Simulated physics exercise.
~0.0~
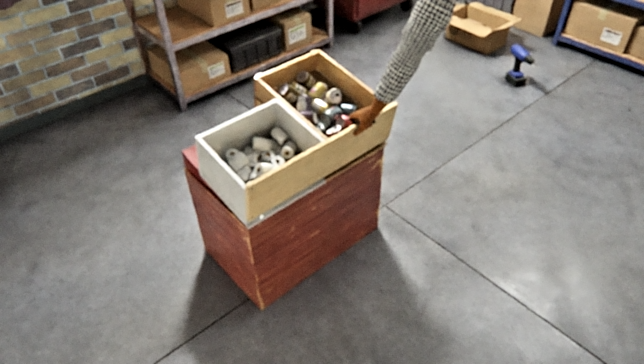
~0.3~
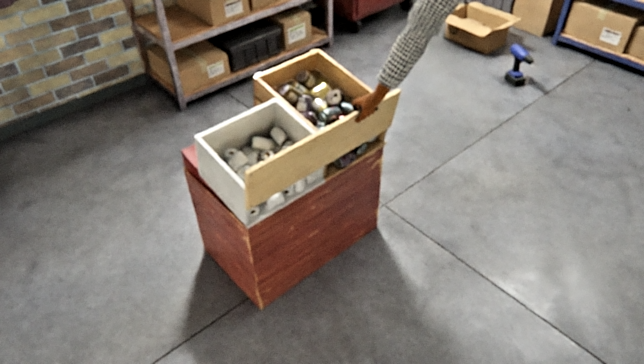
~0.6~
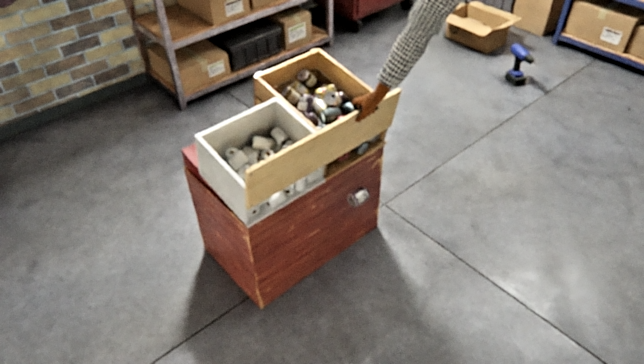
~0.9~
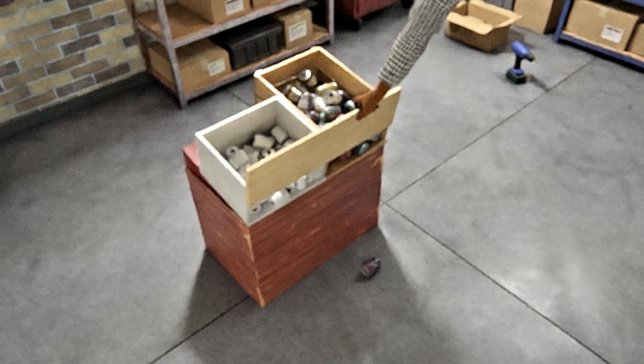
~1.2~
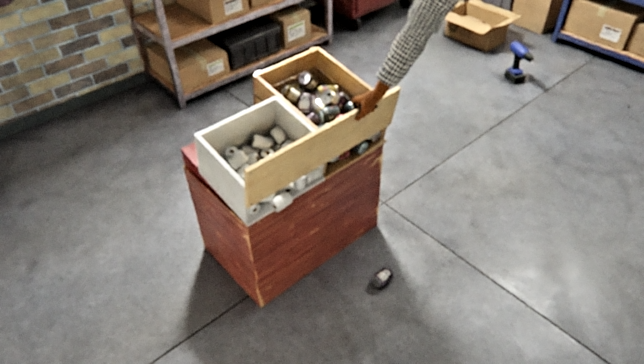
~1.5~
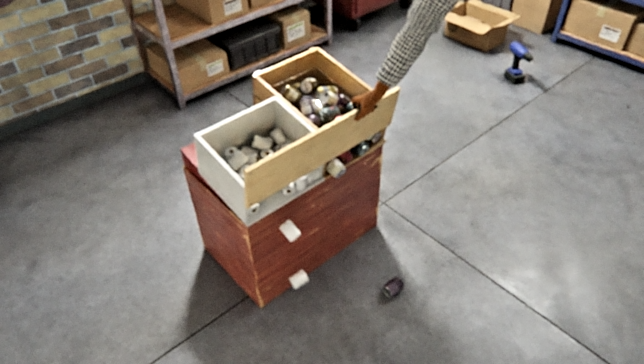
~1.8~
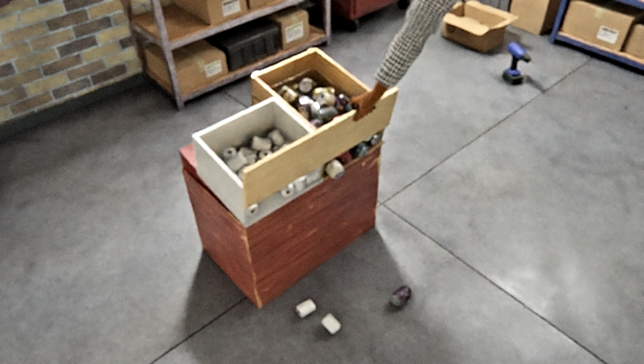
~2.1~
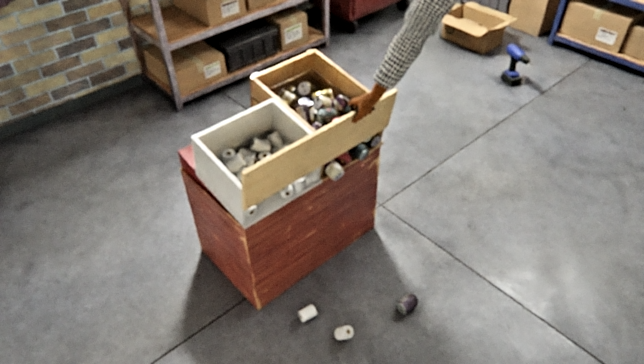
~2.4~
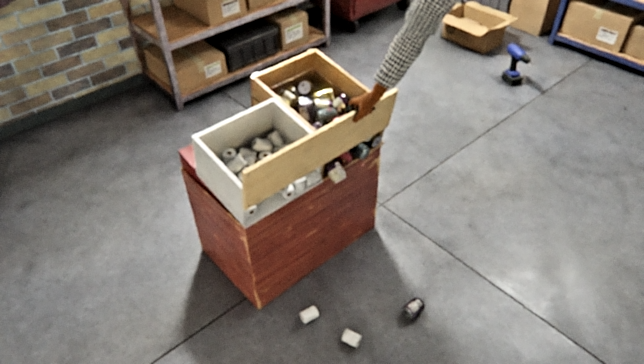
A hand raised the wooden gate across two open bins of cans and paper rolls on a red crate, and a dark can dropped out, followed by two white rolls, all three ending up scattered on the gray floor while most pieces stayed inside.
